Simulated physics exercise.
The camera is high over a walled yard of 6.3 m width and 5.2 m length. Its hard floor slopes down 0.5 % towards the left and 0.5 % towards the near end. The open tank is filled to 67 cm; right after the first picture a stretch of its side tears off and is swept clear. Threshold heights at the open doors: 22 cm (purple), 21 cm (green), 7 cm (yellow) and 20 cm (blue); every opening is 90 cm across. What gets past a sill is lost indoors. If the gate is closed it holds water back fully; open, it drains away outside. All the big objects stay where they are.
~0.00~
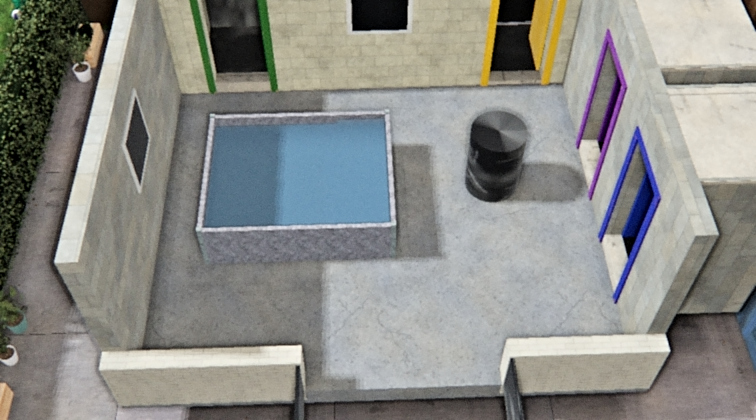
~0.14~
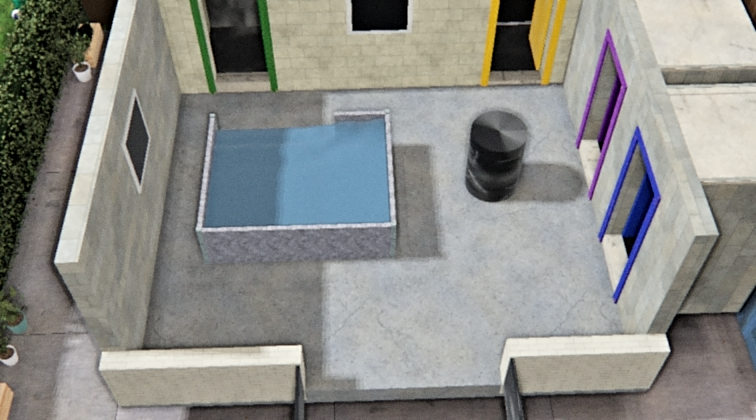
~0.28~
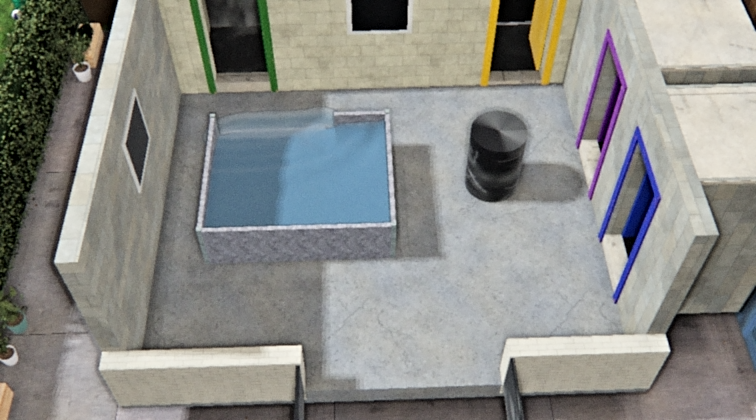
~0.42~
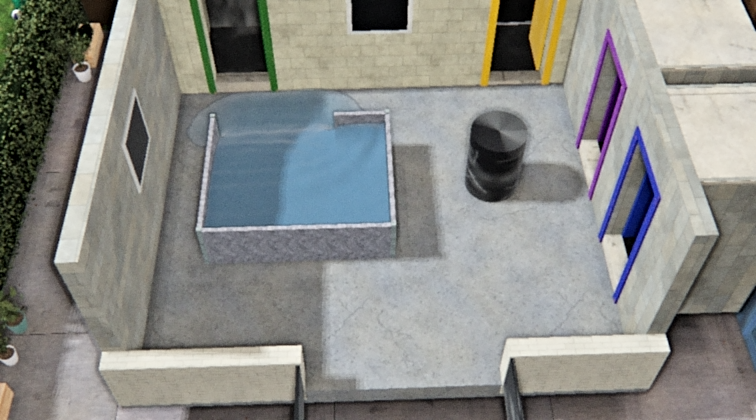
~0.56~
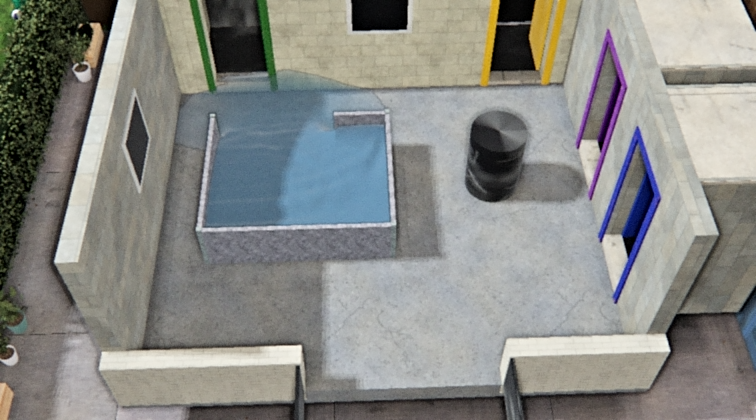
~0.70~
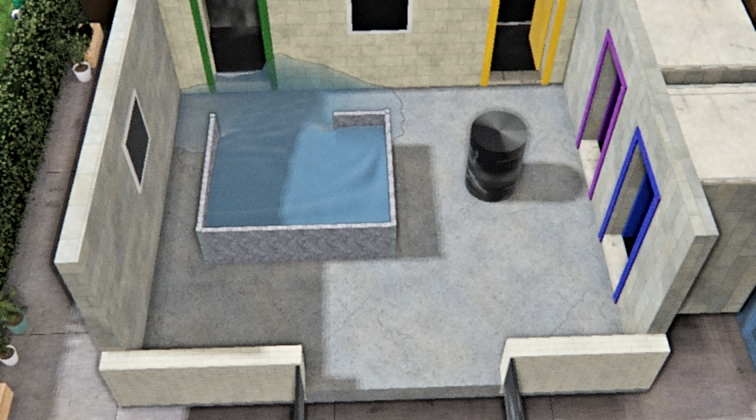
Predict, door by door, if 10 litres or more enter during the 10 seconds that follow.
The water let in: At the purple door it stays under the limit; at the green door it passes the limit; at the yellow door it goes over the limit; at the blue door it does not reach the limit.
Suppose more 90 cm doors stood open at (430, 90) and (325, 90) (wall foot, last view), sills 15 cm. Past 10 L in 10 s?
In that order: Below, above.
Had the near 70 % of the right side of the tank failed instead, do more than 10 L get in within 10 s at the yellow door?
Against that limit: Yellow above.
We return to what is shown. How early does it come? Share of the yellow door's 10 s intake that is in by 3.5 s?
About 0 per cent.
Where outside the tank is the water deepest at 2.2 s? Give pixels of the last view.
At about (181, 100).
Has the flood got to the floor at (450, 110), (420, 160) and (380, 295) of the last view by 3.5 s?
In turn: Wet, under water, not reached.
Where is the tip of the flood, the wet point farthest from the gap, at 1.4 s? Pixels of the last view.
Around (476, 91).
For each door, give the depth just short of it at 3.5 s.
In cm: Purple 17, green 29, yellow 4, blue 3.
After 1.4 s water covers 20 % of the floor and is deepest (58 cm) near (181, 100); purple door not reached, green door 48 cm at the sill, 89 L in, yellow door not reached, blue door not reached.
After 2.2 s water covers 40 % of the floor and is deepest (50 cm) near (181, 100); purple door not reached, green door 46 cm at the sill, 226 L in, yellow door 5 cm at the sill, 0 L in, blue door not reached.
After 3.5 s water covers 60 % of the floor and is deepest (44 cm) near (139, 379); purple door 17 cm at the sill, 0 L in, green door 29 cm at the sill, 340 L in, yellow door 4 cm at the sill, 0 L in, blue door 3 cm at the sill, 0 L in.
After 6.0 s water covers 95 % of the floor and is deepest (22 cm) near (141, 367); purple door 12 cm at the sill, 0 L in, green door 15 cm at the sill, 356 L in, yellow door 12 cm at the sill, 34 L in, blue door 5 cm at the sill, 0 L in.
After 10.0 s water covers 95 % of the floor and is deepest (14 cm) near (589, 199); purple door 10 cm at the sill, 0 L in, green door 11 cm at the sill, 356 L in, yellow door 9 cm at the sill, 77 L in, blue door 11 cm at the sill, 0 L in.
